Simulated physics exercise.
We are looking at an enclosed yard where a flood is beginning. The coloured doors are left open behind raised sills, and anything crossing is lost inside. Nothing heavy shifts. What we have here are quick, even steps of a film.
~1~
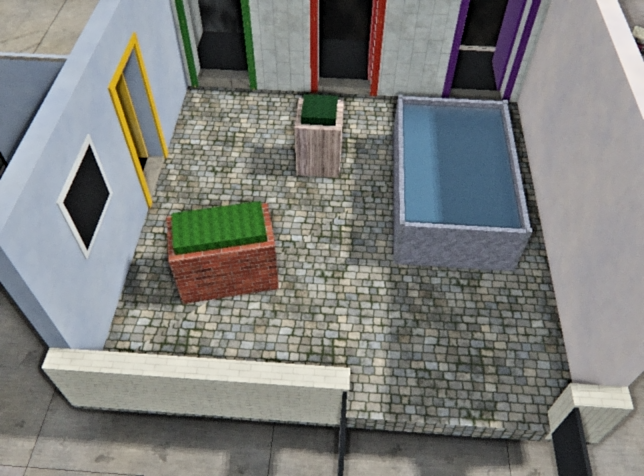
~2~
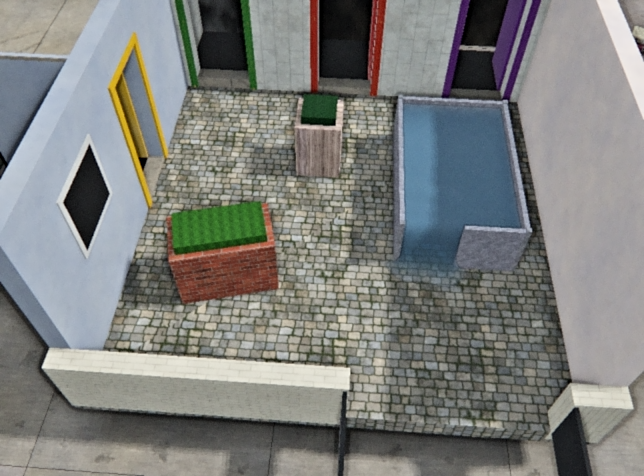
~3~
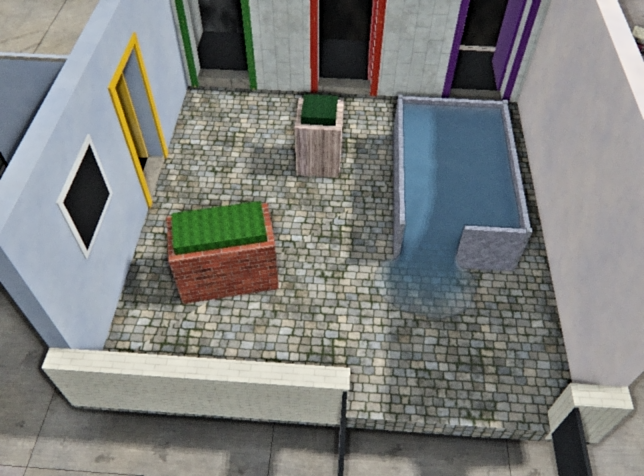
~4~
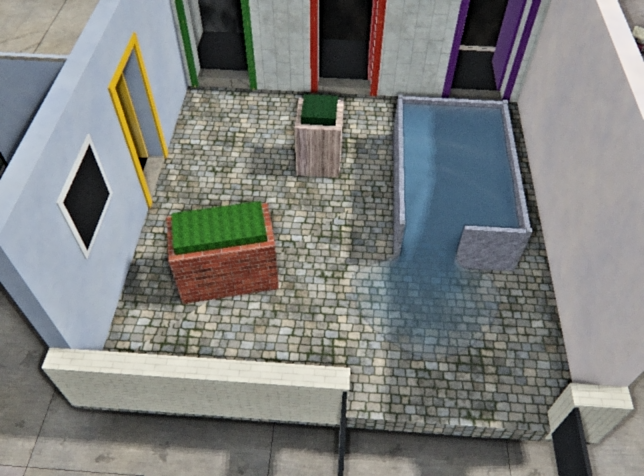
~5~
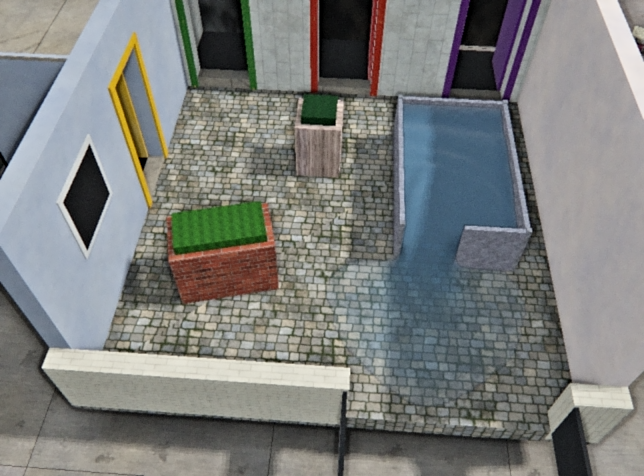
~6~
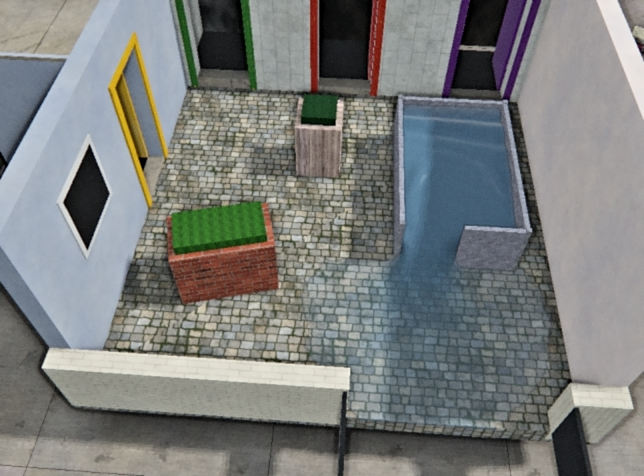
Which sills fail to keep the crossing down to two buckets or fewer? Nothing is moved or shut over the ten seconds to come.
At the end, the yellow door will most likely keep inside the limit; the green door will most likely keep inside the limit; the red door will most likely keep inside the limit; the purple door will most likely keep inside the limit.
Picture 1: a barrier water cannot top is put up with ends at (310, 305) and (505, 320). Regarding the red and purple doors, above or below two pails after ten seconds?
Note, one door at a time - red: Within bounds, purple: Out of bounds.
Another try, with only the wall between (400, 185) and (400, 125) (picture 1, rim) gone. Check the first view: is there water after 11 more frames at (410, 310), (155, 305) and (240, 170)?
Point by point: Untouched, swamped and swamped.
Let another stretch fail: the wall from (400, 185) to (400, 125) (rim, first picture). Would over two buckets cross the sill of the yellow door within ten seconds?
Lab note: Yellow door tops the threshold.
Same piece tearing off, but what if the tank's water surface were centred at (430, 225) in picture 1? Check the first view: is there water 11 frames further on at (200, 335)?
Submerged.
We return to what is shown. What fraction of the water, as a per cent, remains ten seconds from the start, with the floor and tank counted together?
I'd put it near 42 %.
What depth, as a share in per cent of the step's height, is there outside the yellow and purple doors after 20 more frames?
In turn 30 and 0 per cent.
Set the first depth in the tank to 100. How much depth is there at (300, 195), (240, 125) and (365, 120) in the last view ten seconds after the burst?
In that order: 2, 6 and 2 per cent.
A moment on, water covers 25 % of the floor; the yellow door not reached, the green door not reached, the red door not reached, the purple door not reached.
Next, water covers 30 % of the floor; the yellow door not reached, the green door not reached, the red door not reached, the purple door not reached.
Then, water covers 40 % of the floor; the yellow door wet at the sill, nothing in, the green door not reached, the red door not reached, the purple door not reached.
Later, water covers 60 % of the floor; the yellow door wet at the sill, nothing in, the green door wet at the sill, nothing in, the red door not reached, the purple door not reached.
In the end, water covers 85 % of the floor; the yellow door wet at the sill, nothing in, the green door wet at the sill, nothing in, the red door wet at the sill, nothing in, the purple door not reached.
